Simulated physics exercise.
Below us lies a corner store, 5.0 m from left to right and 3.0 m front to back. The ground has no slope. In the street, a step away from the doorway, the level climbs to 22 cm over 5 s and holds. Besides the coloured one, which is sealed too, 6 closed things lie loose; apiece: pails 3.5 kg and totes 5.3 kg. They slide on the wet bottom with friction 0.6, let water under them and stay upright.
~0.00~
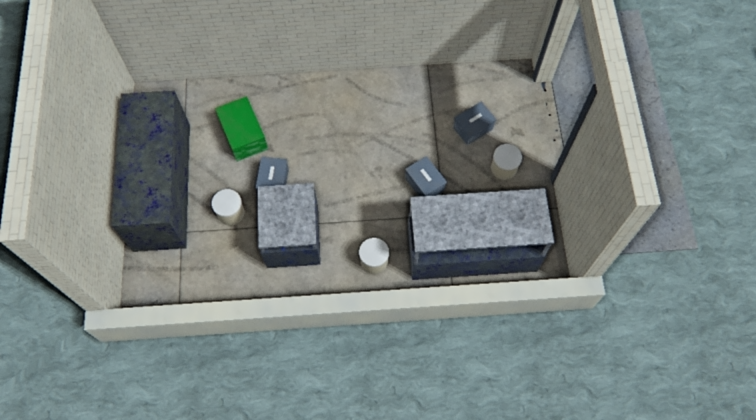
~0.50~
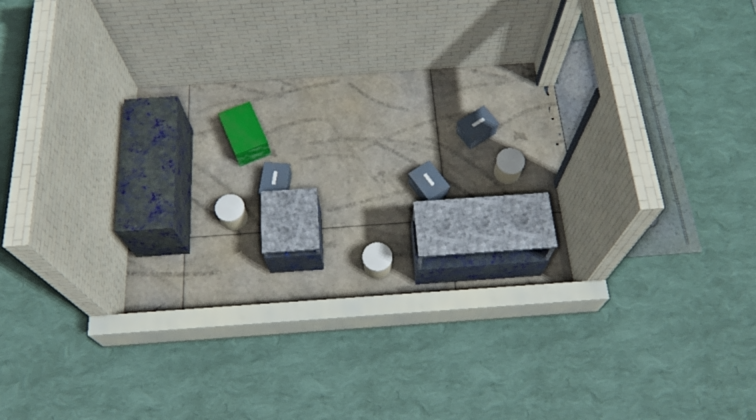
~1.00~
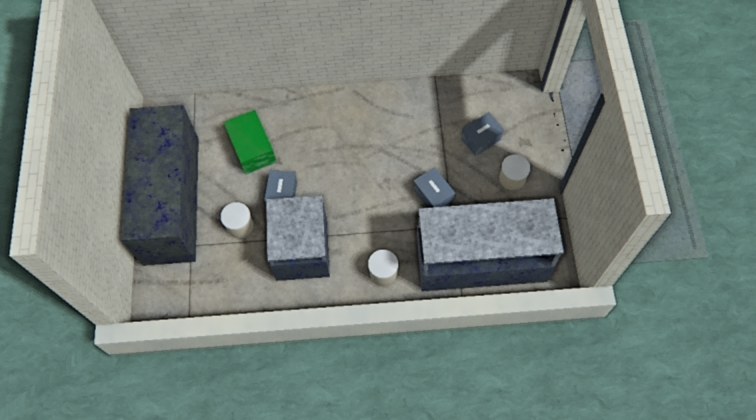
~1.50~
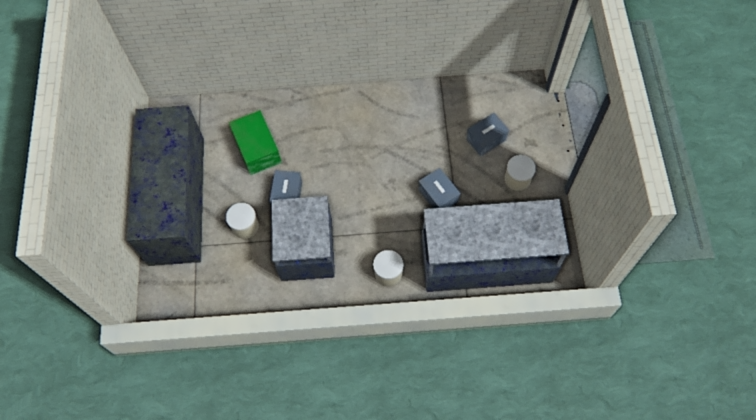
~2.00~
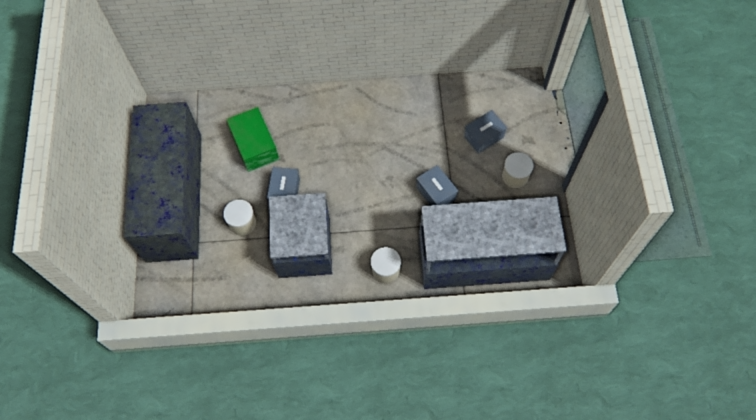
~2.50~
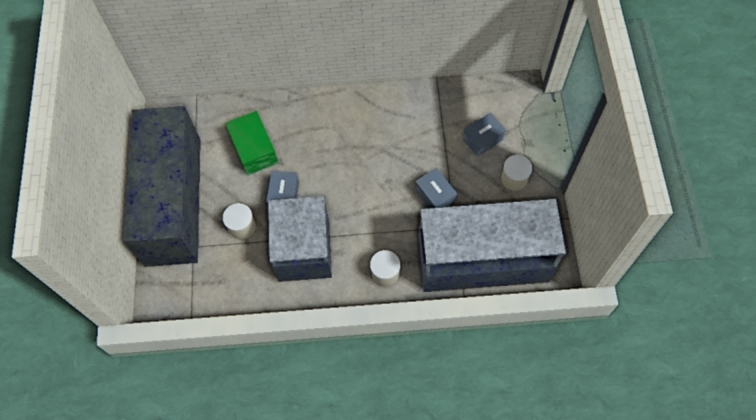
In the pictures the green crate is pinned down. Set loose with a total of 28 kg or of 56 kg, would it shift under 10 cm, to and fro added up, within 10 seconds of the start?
Verdict: Only the higher weight holds it.
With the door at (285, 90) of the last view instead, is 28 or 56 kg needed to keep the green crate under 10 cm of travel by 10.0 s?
Then only the higher weight holds it.
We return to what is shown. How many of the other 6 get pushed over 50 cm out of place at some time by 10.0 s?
5 of them.
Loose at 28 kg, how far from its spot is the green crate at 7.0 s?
Roughly 0 cm.
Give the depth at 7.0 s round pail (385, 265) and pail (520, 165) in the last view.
About 3 and 6 cm.
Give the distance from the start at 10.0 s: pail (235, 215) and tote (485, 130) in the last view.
In that order: 100 cm, 350 cm.
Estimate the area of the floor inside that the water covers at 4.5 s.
About 4.5 m2.
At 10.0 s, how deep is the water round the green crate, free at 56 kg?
Roughly 14 cm.
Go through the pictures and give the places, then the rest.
In the first frame, the green crate at (240, 122), on the bottom; water covers 0.0 m2; 0 of 7 have shifted.
In the second frame, the green crate at (243, 128) rests on the ground; water covers 0.0 m2; 0 of 7 have shifted.
In the third frame, the green crate at (248, 136), on the bottom; water covers 0.0 m2; 0 of 7 have shifted.
In the fourth frame, the green crate at (253, 136) rests on the ground; water covers 0.0 m2; 0 of 7 have shifted.
In the fifth frame, the green crate at (251, 133), on the bottom; water covers 0.0 m2; 0 of 7 have shifted.
In the sixth frame, the green crate at (250, 137) rests on the ground; 0.4 m2 under water; 0 of 7 have shifted.
After 3.5 s the green crate would be 0 cm from its start with 28 kg and 0 cm from its start with 56 kg; 0 cm of water round it then.
After 4.5 s the green crate would be 0 cm from its start with 28 kg and 0 cm from its start with 56 kg; 0 cm of water round it then.
After 7.0 s the green crate would be 1 cm from its start with 28 kg and 0 cm from its start with 56 kg; 7 cm of water round it then.
After 10.0 s the green crate would be 41 cm from its start with 28 kg and 0 cm from its start with 56 kg; 14 cm of water round it then.
